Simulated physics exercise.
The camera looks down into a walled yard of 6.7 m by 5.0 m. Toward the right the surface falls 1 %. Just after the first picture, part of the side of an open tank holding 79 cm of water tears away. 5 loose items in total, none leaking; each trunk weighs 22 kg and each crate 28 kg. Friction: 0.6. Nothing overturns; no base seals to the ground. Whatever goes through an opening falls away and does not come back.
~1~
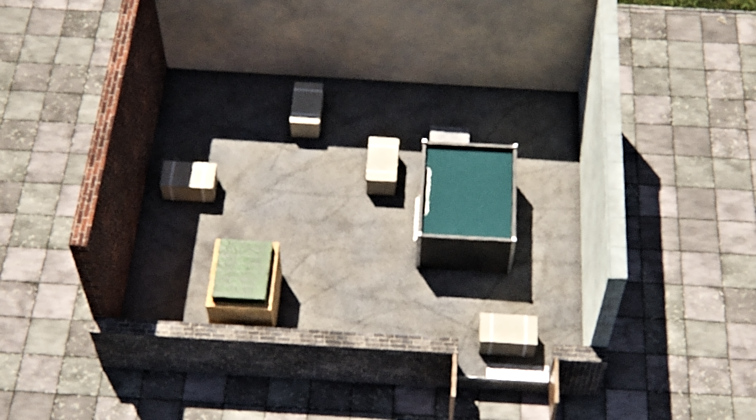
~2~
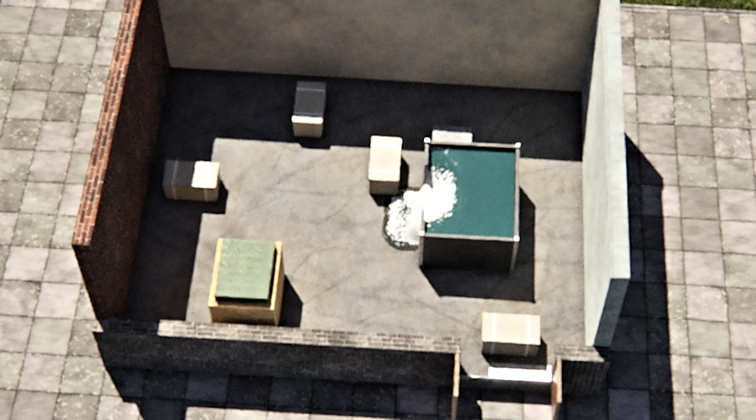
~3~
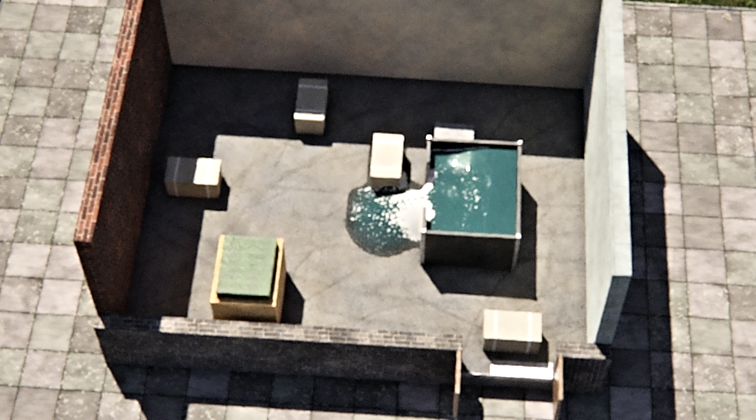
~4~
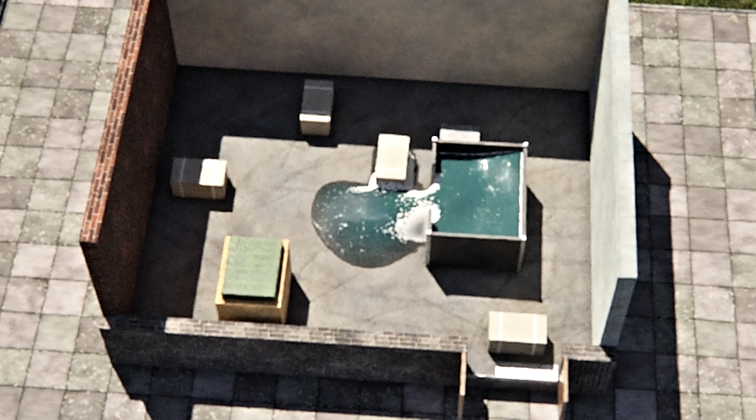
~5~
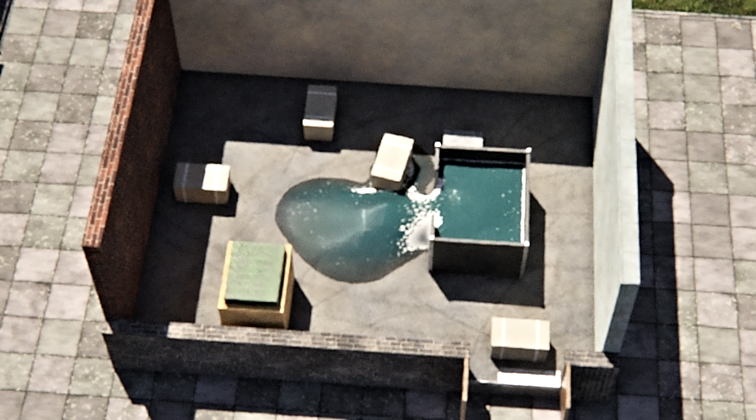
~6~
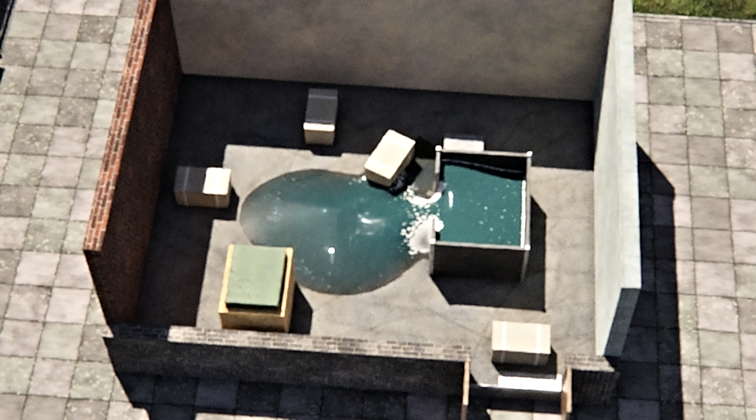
The video shows a walled yard with scattered boxes and an open tank of water. Water bursts through the tank's left side and spreads leftward in a widening pool, and a pale box beside the tank shifts and turns slightly.
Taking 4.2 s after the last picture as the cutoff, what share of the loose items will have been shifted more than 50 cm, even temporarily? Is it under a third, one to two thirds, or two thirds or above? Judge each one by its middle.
Inside the middle range.
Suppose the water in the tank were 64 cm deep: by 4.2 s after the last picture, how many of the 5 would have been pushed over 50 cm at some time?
Under that setup the answer is 1.
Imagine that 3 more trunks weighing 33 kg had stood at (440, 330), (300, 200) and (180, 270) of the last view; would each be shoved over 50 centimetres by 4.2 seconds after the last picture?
Each in turn ends up within the limit, beyond the limit, beyond the limit.
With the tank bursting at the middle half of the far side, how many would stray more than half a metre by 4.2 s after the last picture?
The answer then is 3.
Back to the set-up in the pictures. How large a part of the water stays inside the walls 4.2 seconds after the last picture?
Roughly 100 percent.
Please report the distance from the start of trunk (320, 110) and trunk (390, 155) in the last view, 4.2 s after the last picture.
10 cm, then 100 cm.
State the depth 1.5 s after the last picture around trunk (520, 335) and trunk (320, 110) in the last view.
Some 0 cm at the first, some 4 cm at the second.
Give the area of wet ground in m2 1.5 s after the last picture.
Somewhere about 19 m2, give or take.
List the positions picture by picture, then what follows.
A trunk at (382, 159), on the bottom; a trunk at (508, 329) rests on the ground; water covers 2.0 m2; 0 of 5 have shifted, in the first picture.
A trunk at (385, 159), on the bottom; a trunk at (511, 328), on the bottom; water covers 2.6 m2; 0 of 5 have shifted, in the second picture.
A trunk at (387, 156) rests on the ground; a trunk at (513, 326) rests on the ground; water covers 3.3 m2; 0 of 5 have shifted, in the third picture.
A trunk at (392, 157), on the bottom; a trunk at (518, 327) rests on the ground; 4.3 m2 under water; 0 of 5 have shifted, in the fourth picture.
A trunk at (392, 157), on the bottom, 11 cm from its start; a trunk at (520, 333) rests on the ground; water covers 5.7 m2; 1 of 5 have shifted, in the fifth picture.
A trunk at (389, 154), on the bottom, 25 cm from its start; a trunk at (521, 337) rests on the ground; 7.4 m2 under water; 1 of 5 have shifted, in the sixth picture.
Then, 0.4 s after the last picture 1 of 5 are over 50 cm from their spots; 0 afloat.
Then, 1.5 s after the last picture 1 of 5 are over 50 cm from their spots; 1 afloat.
Then, 2.8 s after the last picture 2 of 5 are over 50 cm from their spots; 2 afloat.
Then, 4.2 s after the last picture 2 of 5 are over 50 cm from their spots, and 3 have been at some point; 2 afloat.
